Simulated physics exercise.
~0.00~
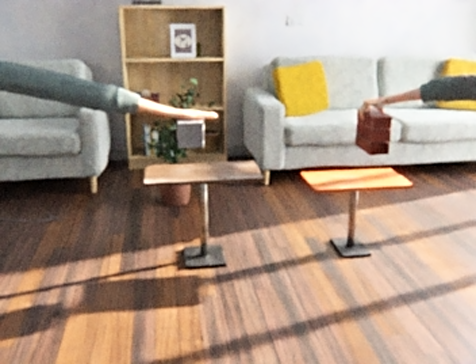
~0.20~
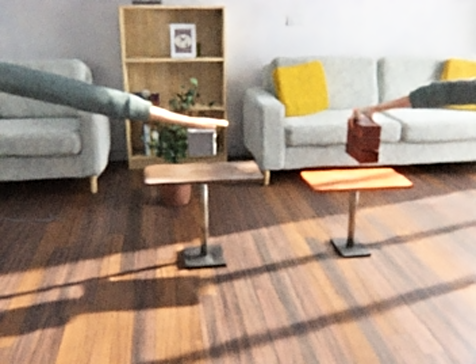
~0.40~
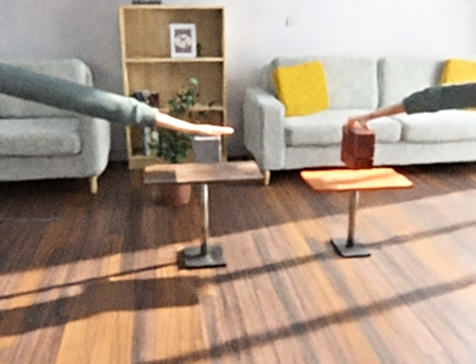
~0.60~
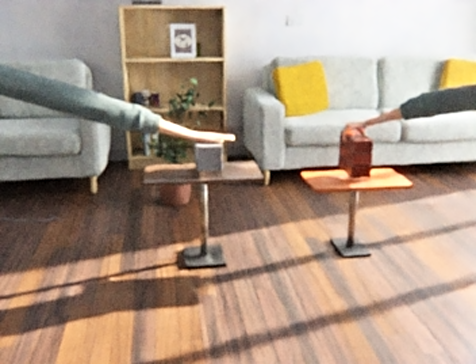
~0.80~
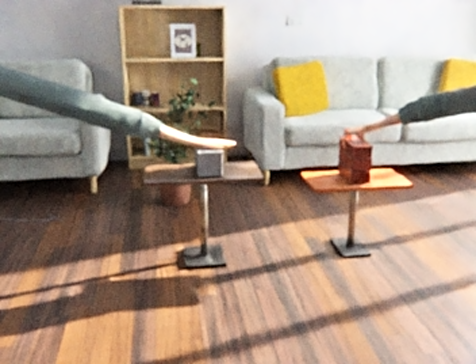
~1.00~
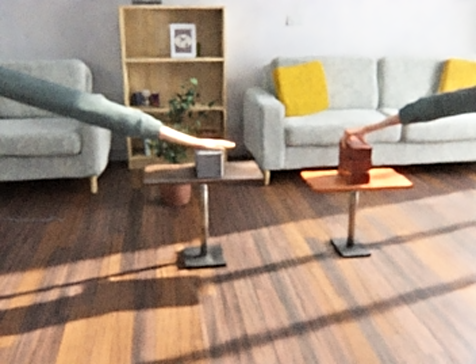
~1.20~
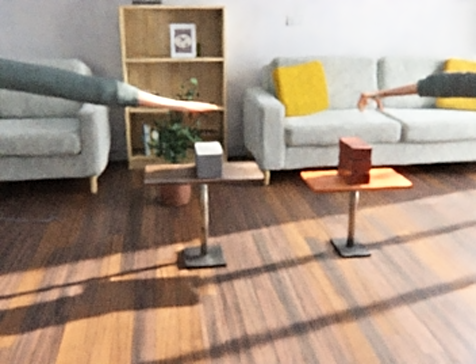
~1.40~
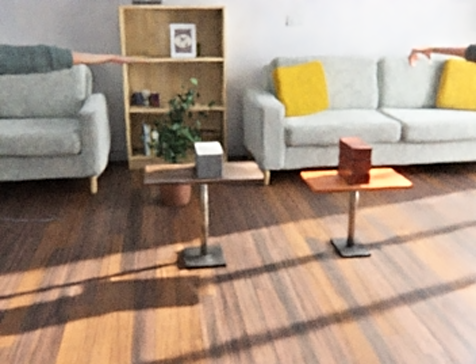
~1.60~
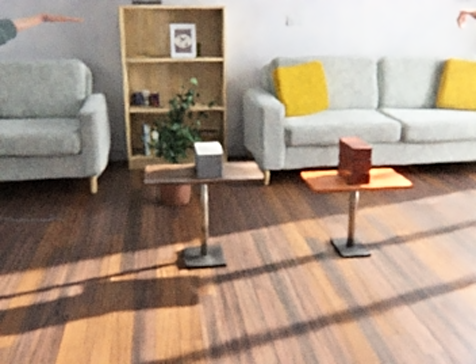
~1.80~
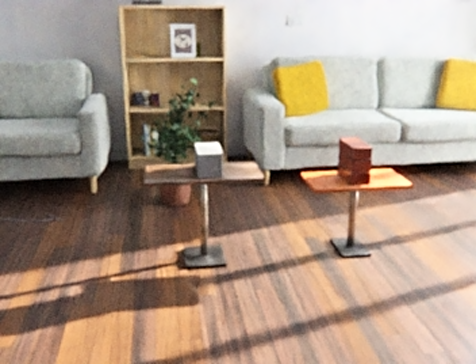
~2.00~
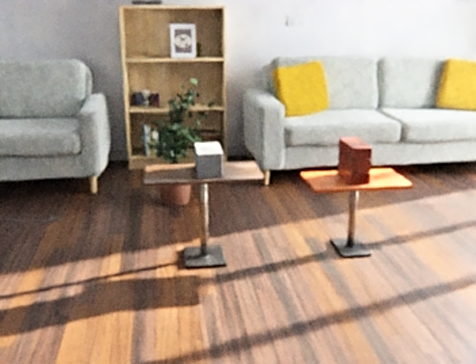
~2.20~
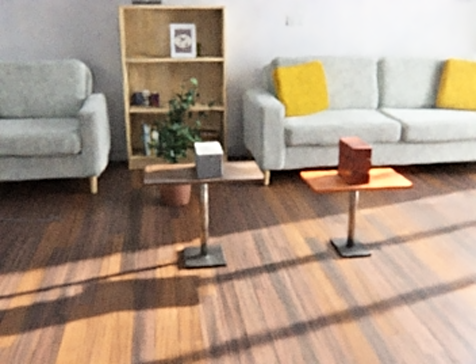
Two hands lowering a gray block and reddish-brown bricks onto slim pedestal tables, then letting go and withdrawing, both tables standing steady.
